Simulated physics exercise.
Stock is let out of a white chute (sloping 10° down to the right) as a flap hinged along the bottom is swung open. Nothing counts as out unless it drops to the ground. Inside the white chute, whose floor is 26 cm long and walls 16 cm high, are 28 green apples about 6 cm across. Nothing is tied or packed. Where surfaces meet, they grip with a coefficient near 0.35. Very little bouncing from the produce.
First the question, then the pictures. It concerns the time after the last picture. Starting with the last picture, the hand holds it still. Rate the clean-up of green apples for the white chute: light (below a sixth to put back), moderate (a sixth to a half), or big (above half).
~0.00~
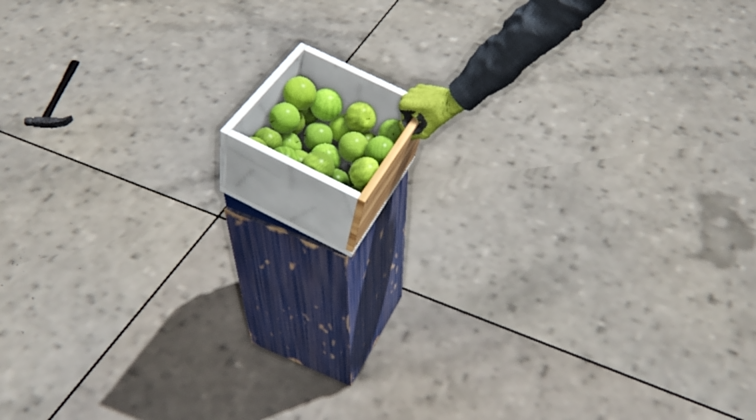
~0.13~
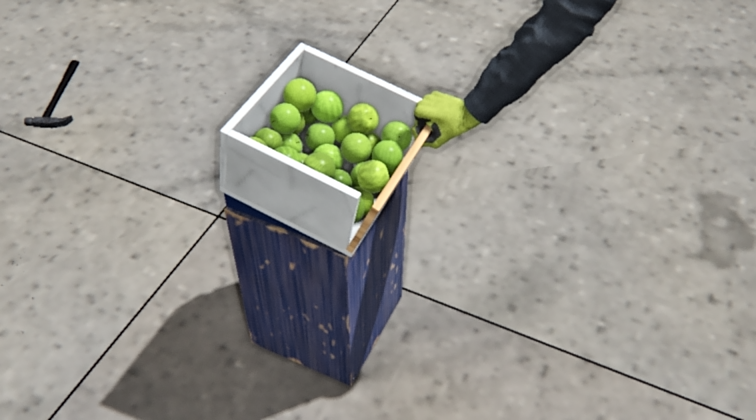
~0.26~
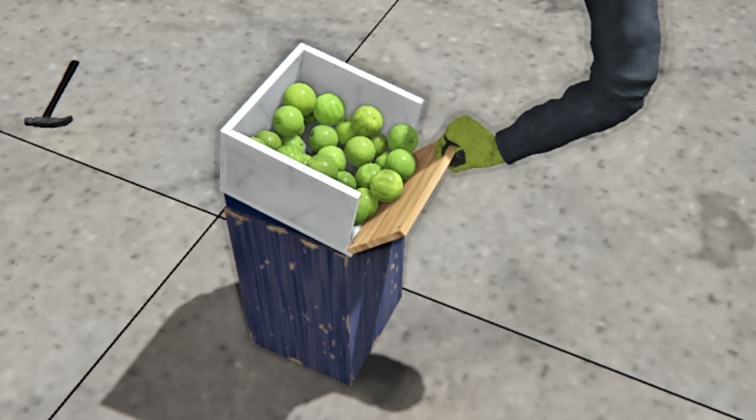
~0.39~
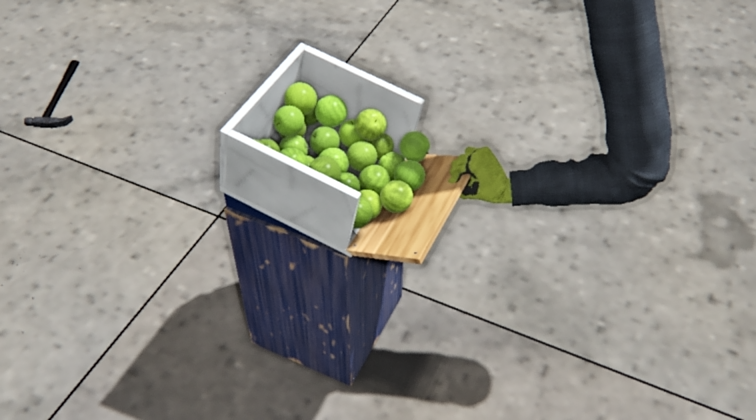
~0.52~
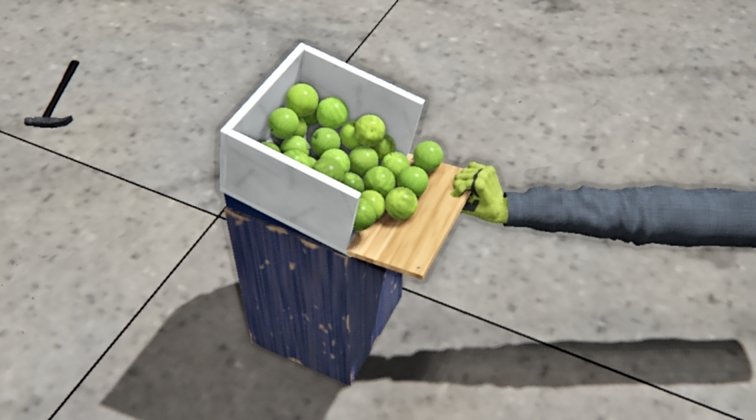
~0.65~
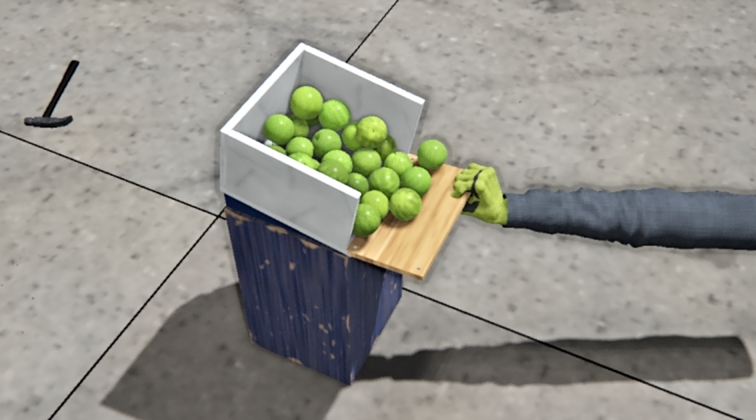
Light.
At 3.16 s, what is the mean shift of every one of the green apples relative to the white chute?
About 6 cm right.
After 1.05 s, white chute 28 in, 0 out.
After 1.55 s, white chute 28 in, 0 out.
After 2.26 s, white chute 28 in, 0 out.
Final count (at 3.16 s), white chute 28 in, 0 out. Asked share, 0 of 28, 0 per cent.
